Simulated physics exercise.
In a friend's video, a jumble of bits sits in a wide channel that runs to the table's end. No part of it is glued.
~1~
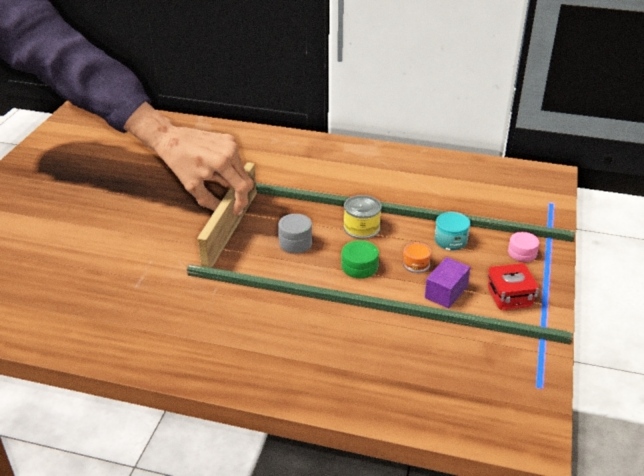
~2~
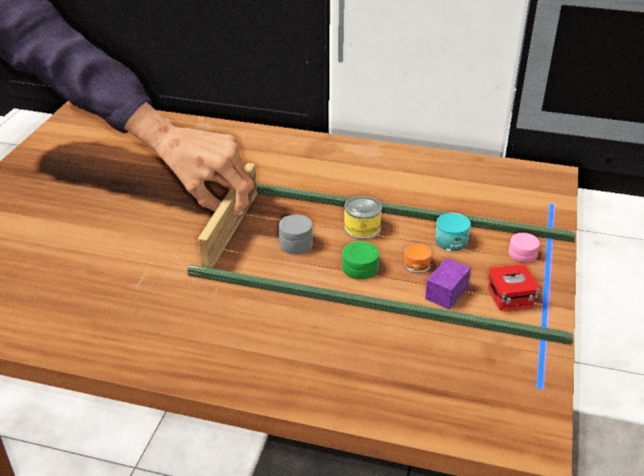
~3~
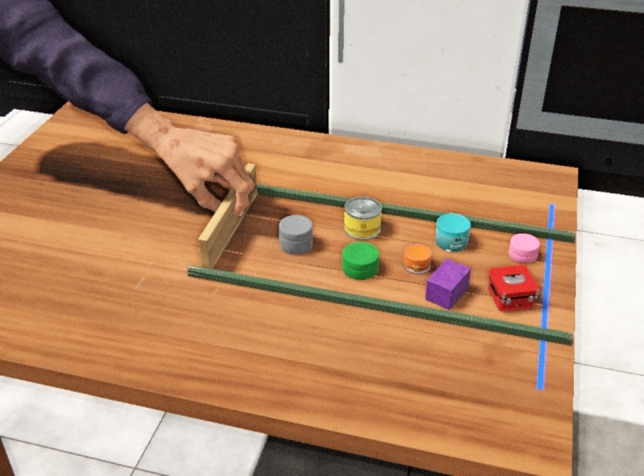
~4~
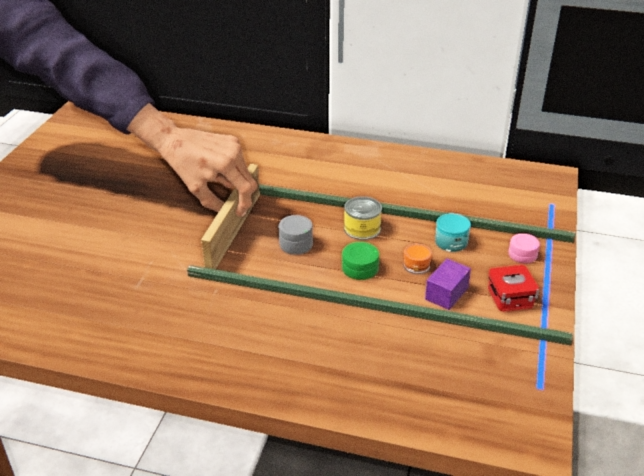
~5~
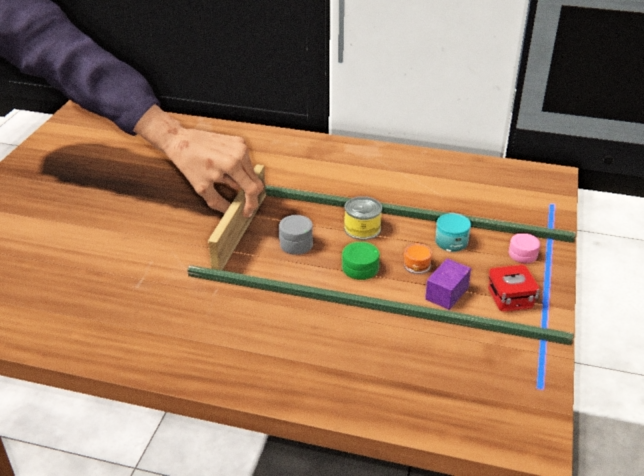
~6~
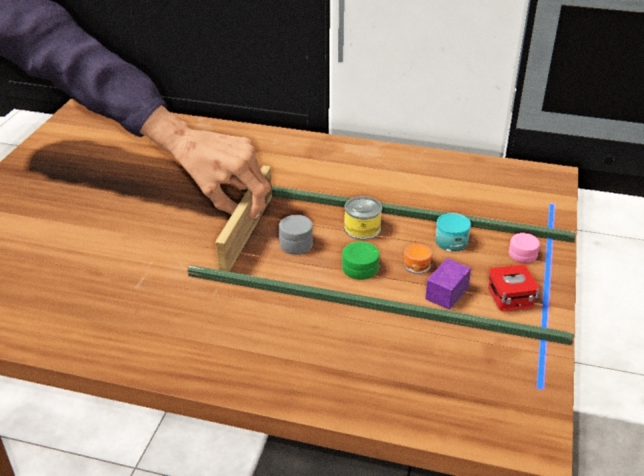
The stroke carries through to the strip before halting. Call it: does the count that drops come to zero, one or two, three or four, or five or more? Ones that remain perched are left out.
It comes to five or more.
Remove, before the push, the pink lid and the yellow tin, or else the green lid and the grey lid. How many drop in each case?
Well, the first time you'd get 3, and the next time 3.
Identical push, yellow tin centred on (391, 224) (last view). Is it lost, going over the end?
Starting there, it remains in the end.
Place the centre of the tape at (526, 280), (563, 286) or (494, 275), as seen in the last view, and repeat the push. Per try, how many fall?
The three tries give 4, 8 and 2.
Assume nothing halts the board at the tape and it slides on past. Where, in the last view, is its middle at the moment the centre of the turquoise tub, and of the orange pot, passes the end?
The middle is at (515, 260) when it's the turquoise tub, and at (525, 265) when it's the orange pot.
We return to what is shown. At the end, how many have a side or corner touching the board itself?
So the total is 3.
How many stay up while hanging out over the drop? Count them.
Number: 3.
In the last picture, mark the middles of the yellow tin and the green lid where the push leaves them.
The yellow tin ends at (570, 250) and the green lid at (567, 304).
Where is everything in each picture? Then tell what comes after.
In the first picture, pink lid (524, 247); red case (511, 288); purple block (448, 283); board (229, 214); tape (546, 282).
In the second picture, red case (512, 288); grey lid (296, 234).
In the third picture, purple block (448, 284); orange pot (418, 259).
In the fourth picture, pink lid (524, 248); green lid (360, 261).
In the fifth picture, red case (512, 289); turquoise tub (453, 233).
In the sixth picture, pink lid (524, 248); red case (512, 288); purple block (448, 284); board (246, 217); tape (547, 283).
A little later, none off yet; pink lid at rest near (524, 248); red case at rest near (512, 288); purple block at rest near (448, 284).
Next, none off yet; pink lid moving near (533, 249); red case moving near (523, 289); purple block shifted about its own width near (491, 294).
When it is over, the number that fall off is five or more; down, orange pot, turquoise tub, purple block, red case and pink lid.
